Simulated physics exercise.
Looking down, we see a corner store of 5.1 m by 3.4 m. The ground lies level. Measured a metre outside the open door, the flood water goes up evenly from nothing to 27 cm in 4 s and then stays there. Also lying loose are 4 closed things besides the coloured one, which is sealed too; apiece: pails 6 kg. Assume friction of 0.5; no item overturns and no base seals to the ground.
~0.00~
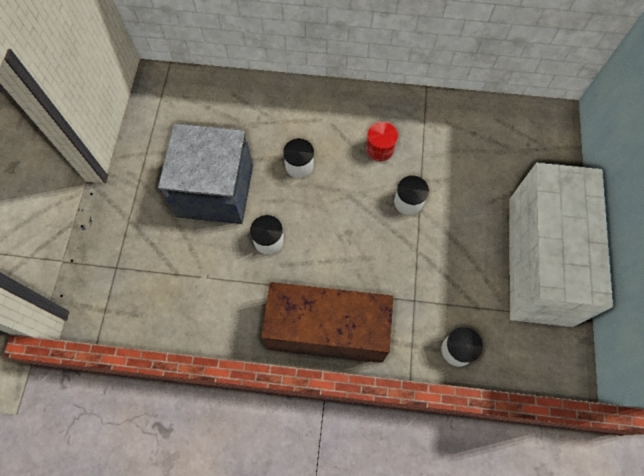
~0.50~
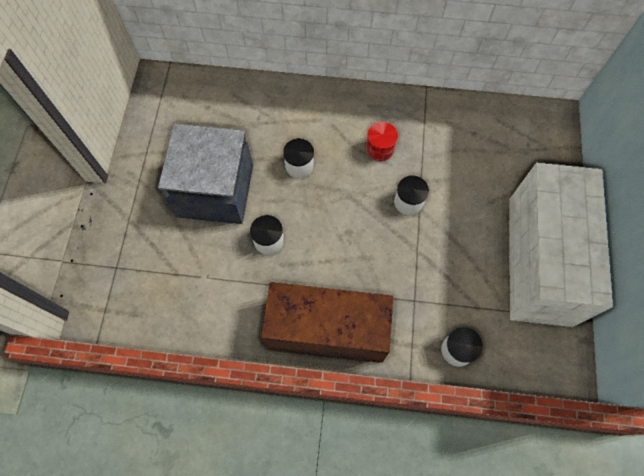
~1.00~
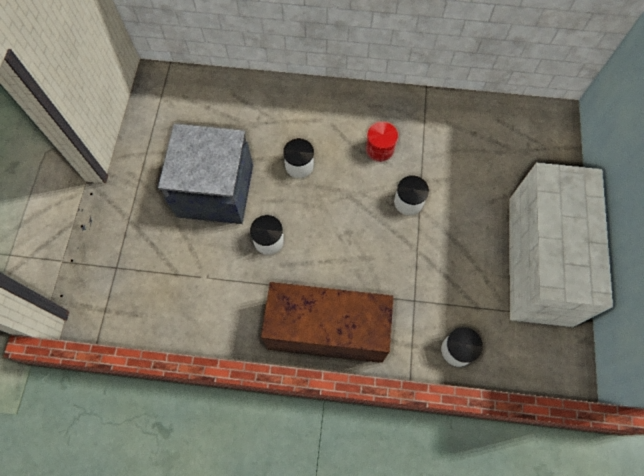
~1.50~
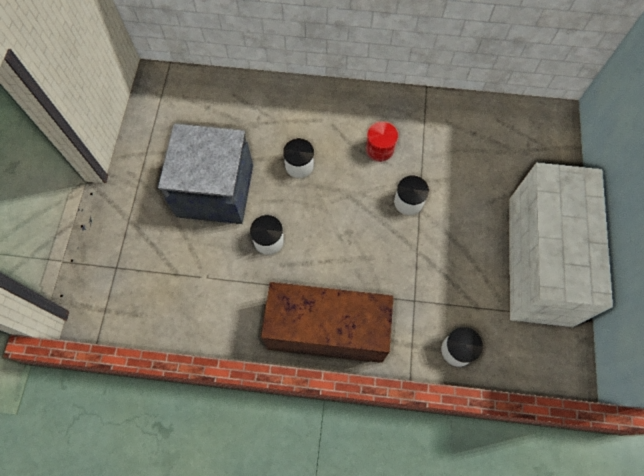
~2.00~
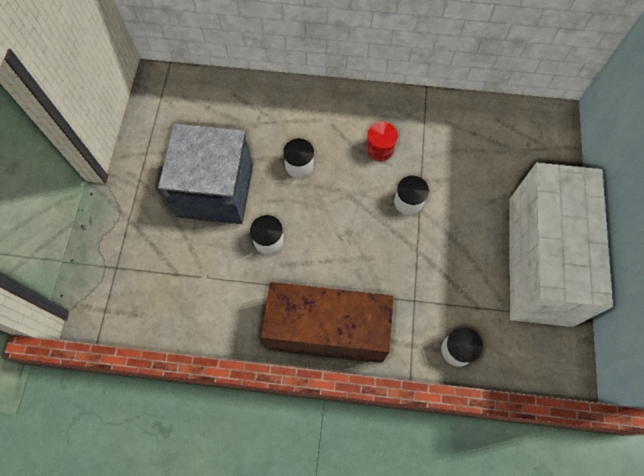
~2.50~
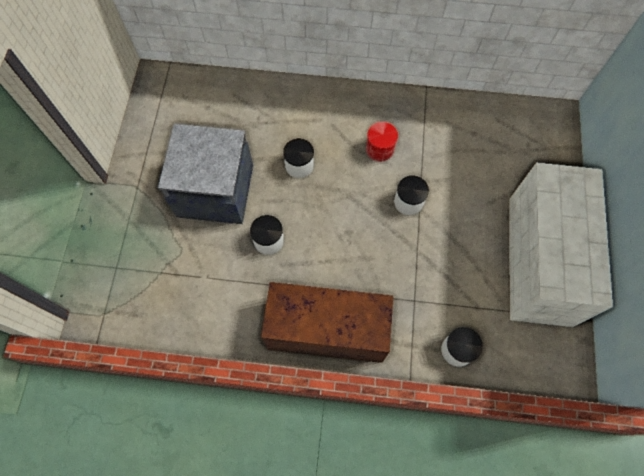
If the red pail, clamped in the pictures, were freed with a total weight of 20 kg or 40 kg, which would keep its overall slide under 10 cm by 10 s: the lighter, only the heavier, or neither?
It is going to need just the smaller figure.
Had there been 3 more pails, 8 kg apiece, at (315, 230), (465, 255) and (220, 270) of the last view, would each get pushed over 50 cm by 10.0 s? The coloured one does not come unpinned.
Note, in sequence: Exceeded, exceeded, exceeded.
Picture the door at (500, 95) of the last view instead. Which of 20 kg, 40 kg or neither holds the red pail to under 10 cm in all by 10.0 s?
If so, then the first option suffices.
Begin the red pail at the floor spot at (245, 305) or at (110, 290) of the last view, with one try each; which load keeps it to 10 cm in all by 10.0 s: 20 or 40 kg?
In order, heavier load succeeds alone and heavier load succeeds alone.
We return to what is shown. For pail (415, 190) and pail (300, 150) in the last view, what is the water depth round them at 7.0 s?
Depths: Near 8 cm, then near 3 cm.
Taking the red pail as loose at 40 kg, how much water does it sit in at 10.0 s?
About 11 cm.
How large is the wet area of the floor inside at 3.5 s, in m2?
About 3.5 m2.
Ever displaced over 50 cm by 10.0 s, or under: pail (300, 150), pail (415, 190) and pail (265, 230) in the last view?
Respectively: Not exceeded, exceeded, exceeded.
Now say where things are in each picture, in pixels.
In the first frame, the red pail at (383, 135) rests on the ground; 0.0 m2 under water; 0 of 5 have shifted.
In the second frame, the red pail at (383, 135) rests on the ground; water covers 0.0 m2; 0 of 5 have shifted.
In the third frame, the red pail at (383, 135) rests on the ground; water covers 0.0 m2; 0 of 5 have shifted.
In the fourth frame, the red pail at (383, 135) rests on the ground; 0.0 m2 under water; 0 of 5 have shifted.
In the fifth frame, the red pail at (383, 135), on the bottom; water covers 0.2 m2; 0 of 5 have shifted.
In the sixth frame, the red pail at (383, 135), on the bottom; 1.0 m2 under water; 0 of 5 have shifted.
After 3.5 s the red pail would be 0 cm from its start with 20 kg and 0 cm from its start with 40 kg; 0 cm of water round it then.
After 4.5 s the red pail would be 0 cm from its start with 20 kg and 0 cm from its start with 40 kg; 0 cm of water round it then.
After 7.0 s the red pail would be 0 cm from its start with 20 kg and 0 cm from its start with 40 kg; 5 cm of water round it then.
After 10.0 s the red pail would be 0 cm from its start with 20 kg and 0 cm from its start with 40 kg; 11 cm of water round it then.
